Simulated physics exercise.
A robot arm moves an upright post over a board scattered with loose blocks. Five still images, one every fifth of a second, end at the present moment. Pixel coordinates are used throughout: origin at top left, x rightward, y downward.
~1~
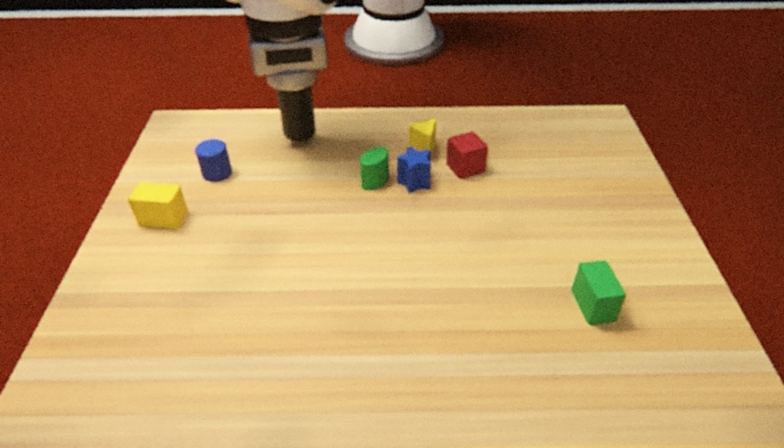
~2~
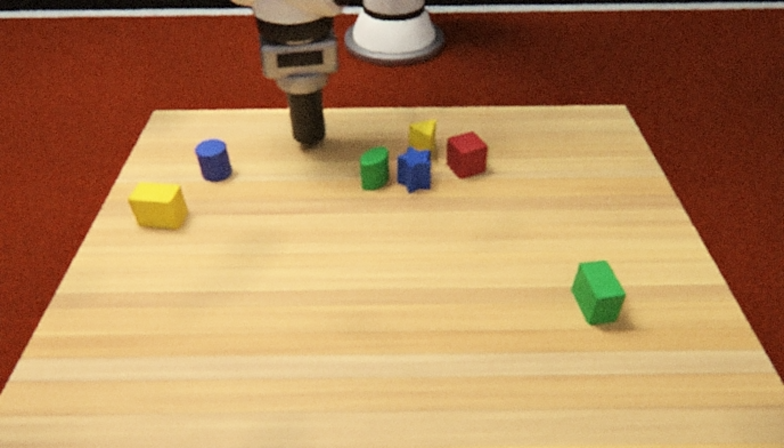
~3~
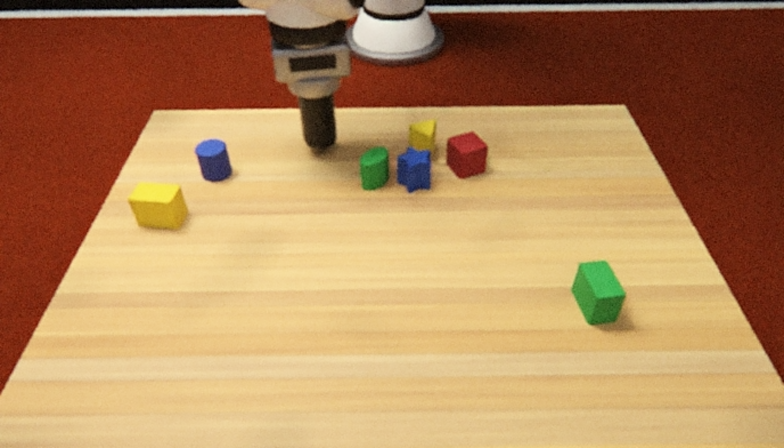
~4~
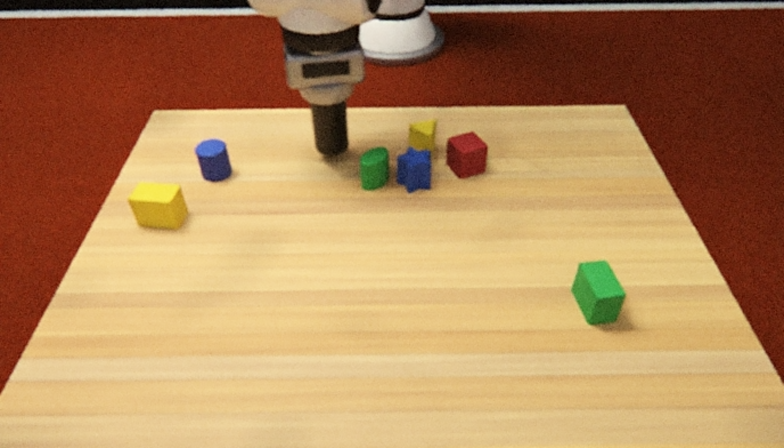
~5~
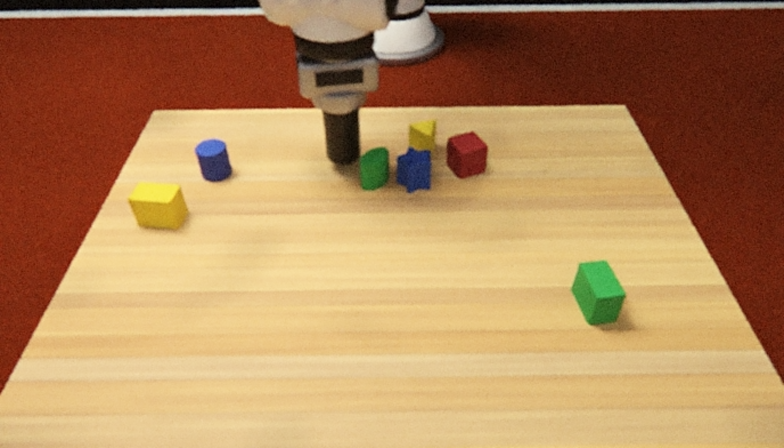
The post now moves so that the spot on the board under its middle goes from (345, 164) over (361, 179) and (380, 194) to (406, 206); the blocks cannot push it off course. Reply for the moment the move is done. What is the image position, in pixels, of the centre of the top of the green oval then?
The middle of its upper face will lie at (441, 179).
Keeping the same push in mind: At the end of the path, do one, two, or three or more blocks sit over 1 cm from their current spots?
Put simply, two blocks are moved more than 1 cm.
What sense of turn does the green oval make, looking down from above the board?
The block turns counter-clockwise.
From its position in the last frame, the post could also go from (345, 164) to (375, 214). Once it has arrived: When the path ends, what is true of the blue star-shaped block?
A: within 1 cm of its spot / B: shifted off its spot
Correct choice: A.
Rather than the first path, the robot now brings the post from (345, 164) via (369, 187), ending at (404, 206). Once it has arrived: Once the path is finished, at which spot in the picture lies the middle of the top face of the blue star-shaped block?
In the picture, that point is around (439, 156).
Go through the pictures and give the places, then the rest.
In the first frame, post's lower end (300, 133); green oval (374, 155); blue star-shaped block (416, 156); yellow triangular piece (425, 126).
In the second frame, post (310, 136); blocks still.
In the third frame, post (321, 140); blocks still.
In the fourth frame, post (332, 147); blocks still.
In the fifth frame, post (344, 156); green oval (374, 155); blue star-shaped block (416, 156); yellow triangular piece (425, 126).
On the path given first. One third of the way, post (361, 171); green oval (387, 161), turned 20° anticlockwise.
Two thirds of the way, post (380, 185); green oval (412, 170), turned 70° anticlockwise; blue star-shaped block (428, 157), turned 15° anticlockwise.
At the end, post (406, 197); green oval (441, 179), turned 85° anticlockwise; blue star-shaped block (430, 157), turned 25° anticlockwise; yellow triangular piece still.
